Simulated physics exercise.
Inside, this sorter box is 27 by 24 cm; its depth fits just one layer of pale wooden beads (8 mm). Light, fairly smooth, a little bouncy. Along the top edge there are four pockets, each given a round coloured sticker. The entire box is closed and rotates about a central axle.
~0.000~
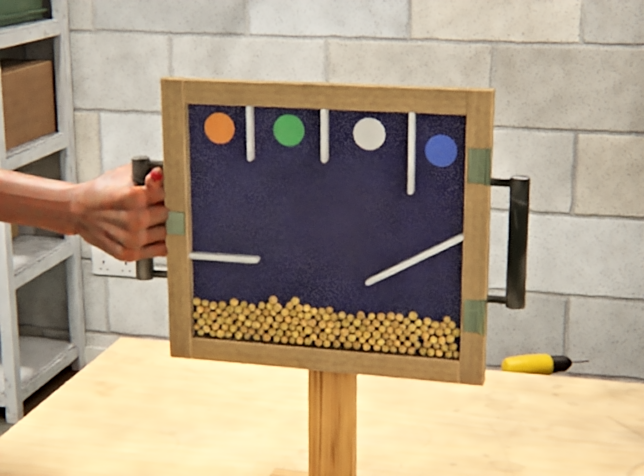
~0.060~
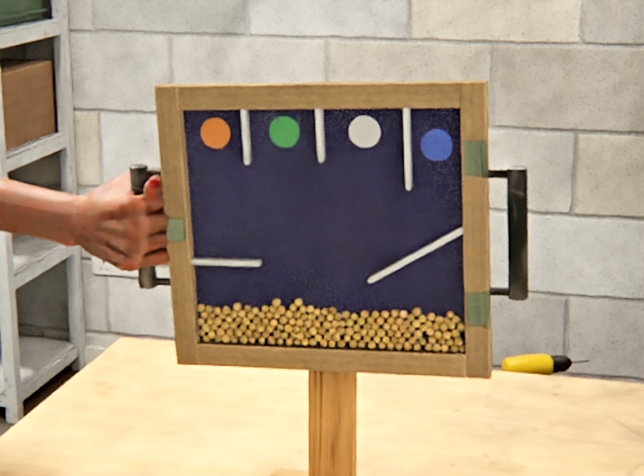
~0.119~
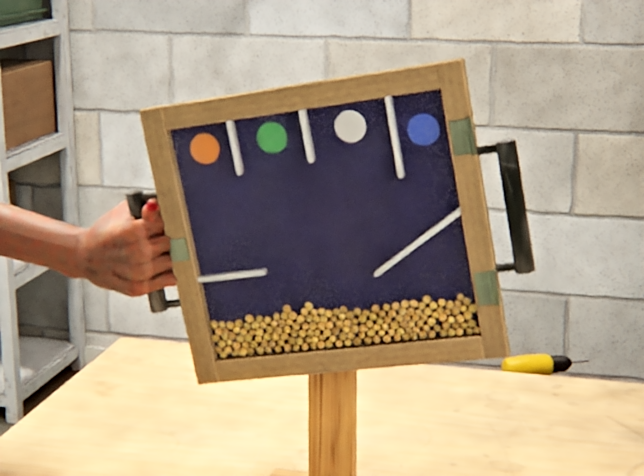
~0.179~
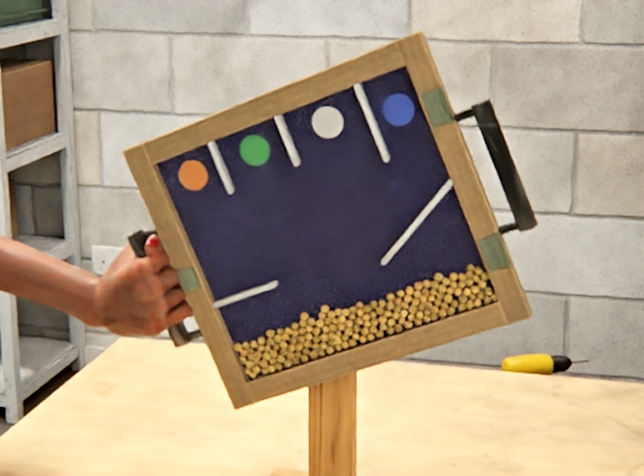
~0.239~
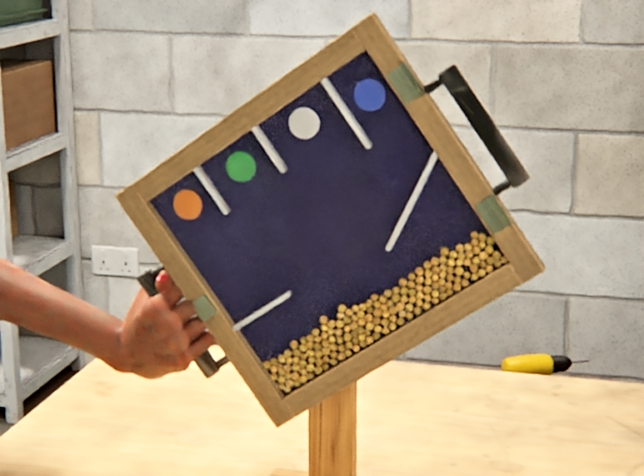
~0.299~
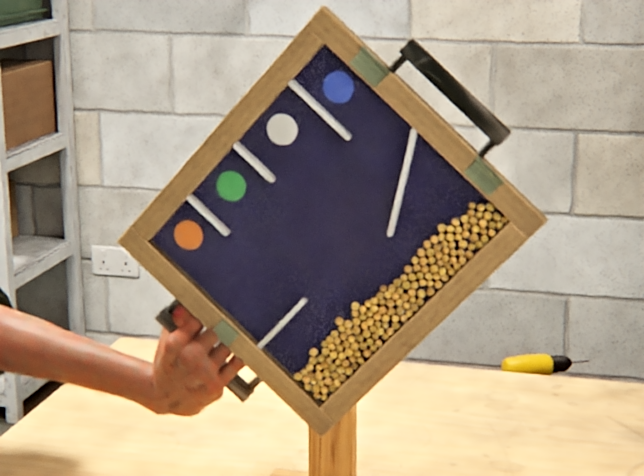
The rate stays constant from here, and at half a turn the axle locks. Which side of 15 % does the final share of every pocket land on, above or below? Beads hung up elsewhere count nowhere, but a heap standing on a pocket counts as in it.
Blue below, green above, white above, orange above.
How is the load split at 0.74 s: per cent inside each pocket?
Blue pocket: 0; green pocket: 0; white pocket: 0; orange pocket: 15.
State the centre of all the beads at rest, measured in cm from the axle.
Roughly 5 cm to the right of the axle and 7 cm beneath it.
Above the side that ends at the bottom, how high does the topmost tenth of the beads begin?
That height is around 17 cm.
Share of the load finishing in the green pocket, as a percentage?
Around 45 percent.
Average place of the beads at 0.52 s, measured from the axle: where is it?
The middle sits some 8 centimetres right and 5 centimetres below the axle.
After 0.52 s, it has turned 94°, the beads' middle is 8 cm right of and 5 cm below the axle; inside pockets, nothing yet.
After 0.74 s, it has turned 141°, the beads' middle is 9 cm right of and 3 cm below the axle; inside pockets, orange 15 %.
After 1.00 s, it has turned 180°, the beads' middle is 7 cm right of and 1 cm below the axle; inside pockets, green 25 %, orange 20 %.
Settled by 2.8 s, blue 0 %, green 45 %, white 20 %, orange 20 %, caught on other walls 15 %.
